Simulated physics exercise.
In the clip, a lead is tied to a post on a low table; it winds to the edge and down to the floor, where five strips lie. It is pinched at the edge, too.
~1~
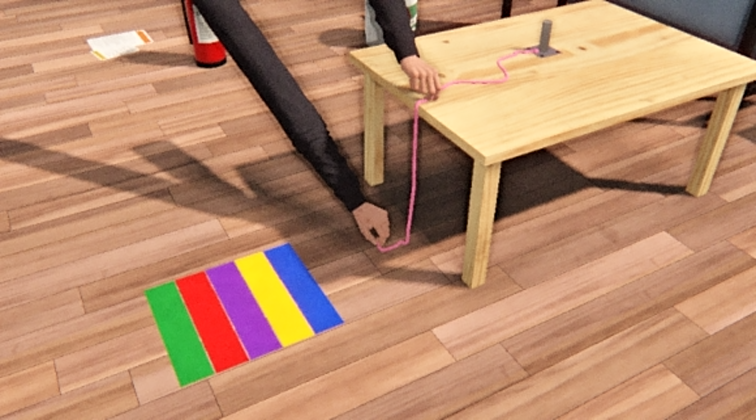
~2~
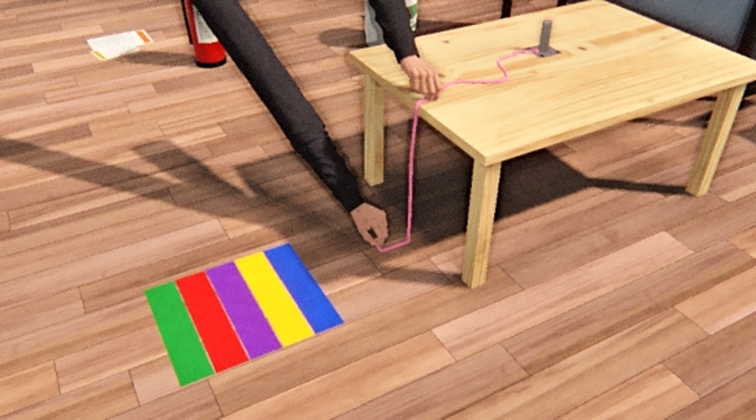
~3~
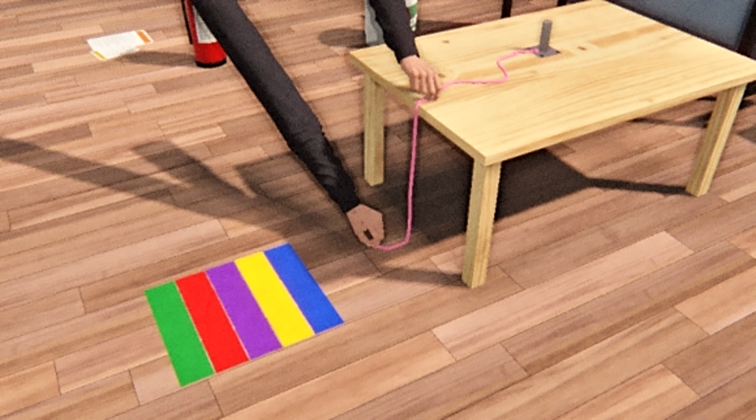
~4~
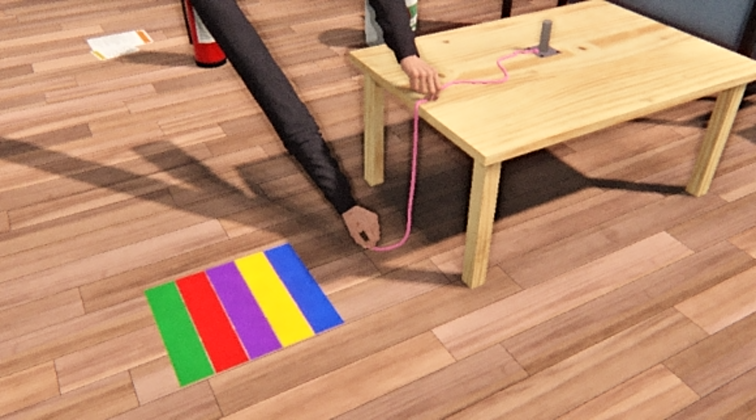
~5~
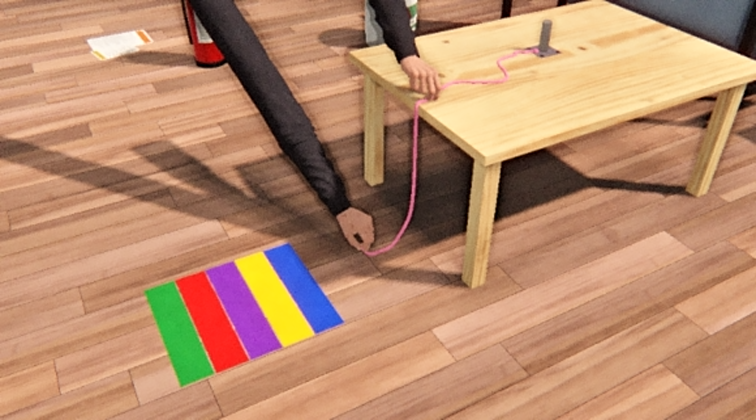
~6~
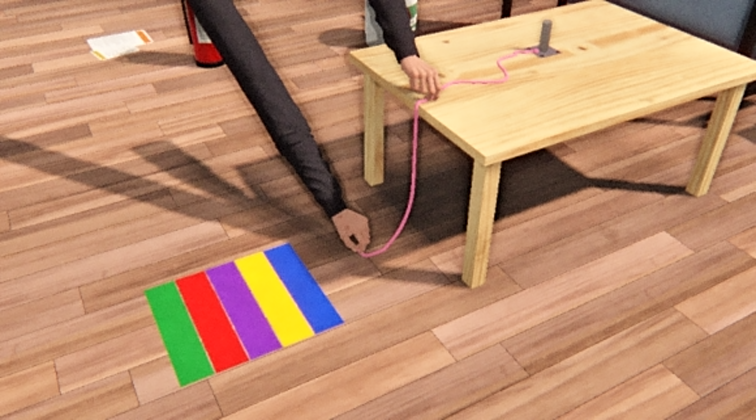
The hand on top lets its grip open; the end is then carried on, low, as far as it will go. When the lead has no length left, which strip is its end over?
The purple strip.
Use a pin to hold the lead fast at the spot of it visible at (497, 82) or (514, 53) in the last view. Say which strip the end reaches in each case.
Taking them in turn: Yellow; purple.
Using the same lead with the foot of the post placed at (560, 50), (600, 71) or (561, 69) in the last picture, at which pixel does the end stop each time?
Taking the tries in turn, you get (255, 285), (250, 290) and (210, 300).
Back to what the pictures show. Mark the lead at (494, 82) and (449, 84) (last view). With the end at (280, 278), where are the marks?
Point one: (459, 82); point two: (426, 96).
Soon after, end near (279, 278); over yellow.
Then, end near (250, 288); over purple.
At full stretch, end near (233, 294); over purple. It halts on the purple strip.
